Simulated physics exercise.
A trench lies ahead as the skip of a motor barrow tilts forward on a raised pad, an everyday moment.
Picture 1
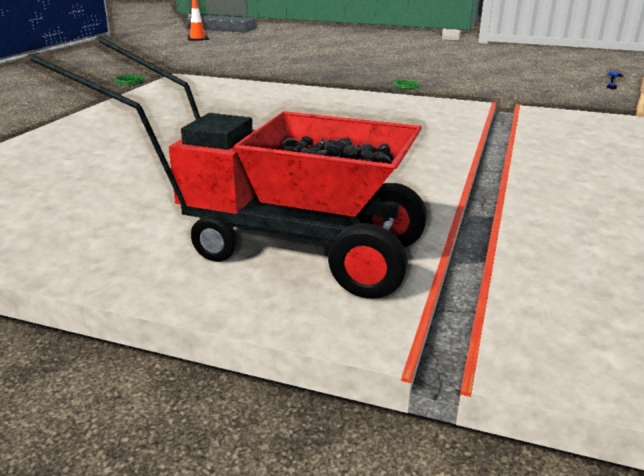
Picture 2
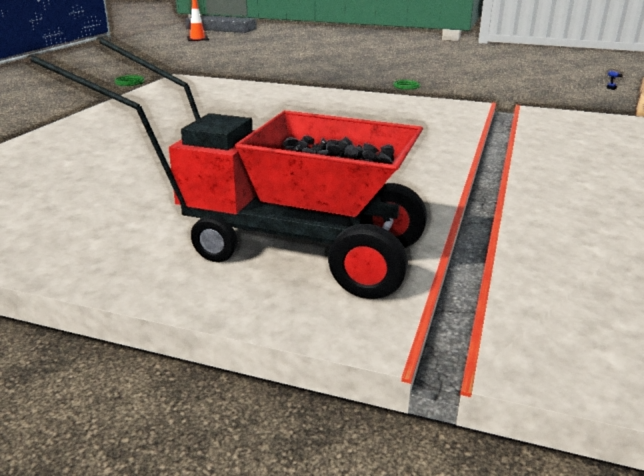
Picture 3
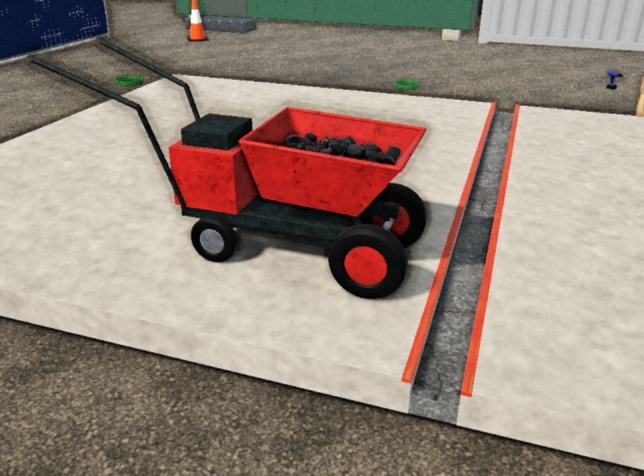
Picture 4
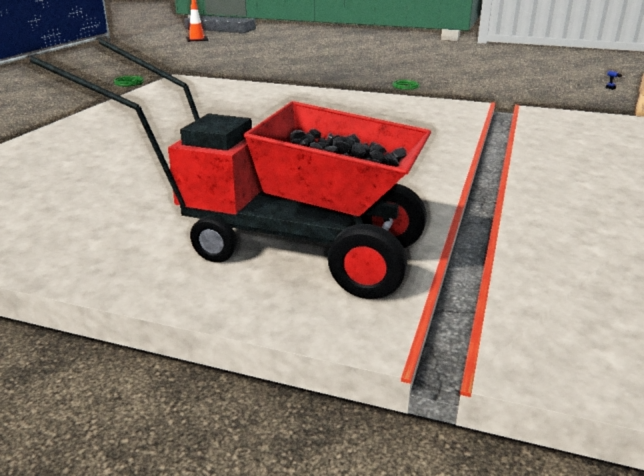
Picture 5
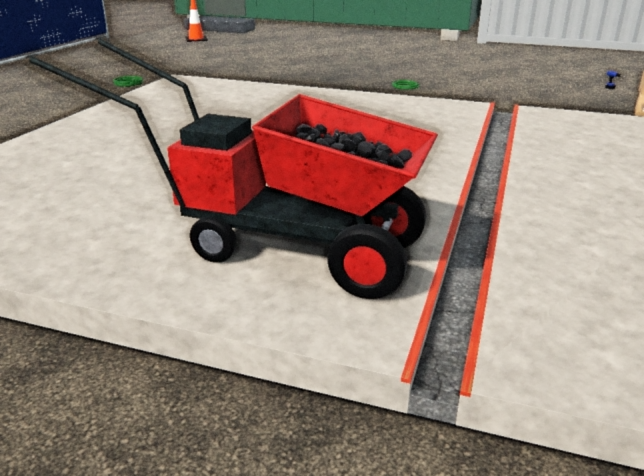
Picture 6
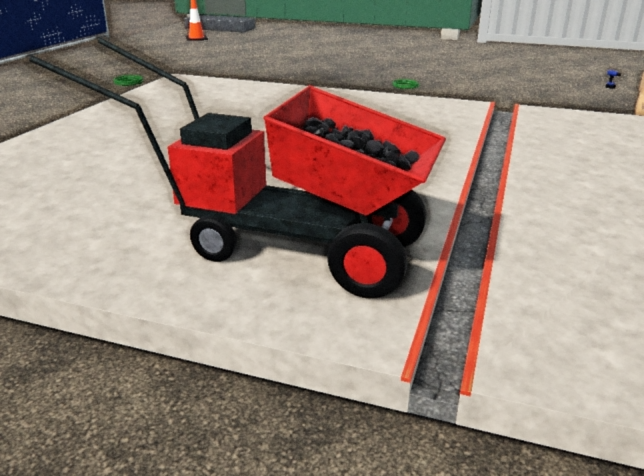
At the start, a red motor barrow with a level skip of dark lumps stands on a pale raised pad beside a narrow, orange-edged trench. The skip then tilts gradually forward to the right, its back rising away from the red housing, while the wheels stay still and the lumps remain inside.
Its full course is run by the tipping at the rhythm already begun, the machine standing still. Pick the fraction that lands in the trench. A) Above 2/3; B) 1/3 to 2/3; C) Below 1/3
The answer is C.
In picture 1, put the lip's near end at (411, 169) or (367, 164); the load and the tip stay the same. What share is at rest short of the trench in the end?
0 % for the first, 0 % for the second.
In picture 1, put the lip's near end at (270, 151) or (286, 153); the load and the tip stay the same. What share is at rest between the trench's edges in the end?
First spot: About 20 percent; second spot: About 30 percent.
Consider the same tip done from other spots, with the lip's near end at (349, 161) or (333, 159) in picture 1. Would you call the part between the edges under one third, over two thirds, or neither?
One to two thirds, then between a third and two thirds.
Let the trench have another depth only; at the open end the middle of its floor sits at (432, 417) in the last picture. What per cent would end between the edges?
The share would be roughly 20 per cent.
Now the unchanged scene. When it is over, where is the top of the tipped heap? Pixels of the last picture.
In the last picture, the peak is close to (510, 271).
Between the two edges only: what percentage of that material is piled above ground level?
Around 15 in a hundred.
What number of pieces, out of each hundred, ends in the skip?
Around 20 per cent.
Just after the last frame, skip tipped steeply; every one in the skip.
A moment on, skip tipped steeply; almost all in the skip; just a few beyond it; just a few falling.
Further on, skip tipped right over; roughly half in the skip; just a few in or heaped over the trench; roughly half beyond it; just a few falling.
When it is over, skip tipped right over; roughly a quarter in the skip; about a tenth in or heaped over the trench; roughly two thirds beyond it.
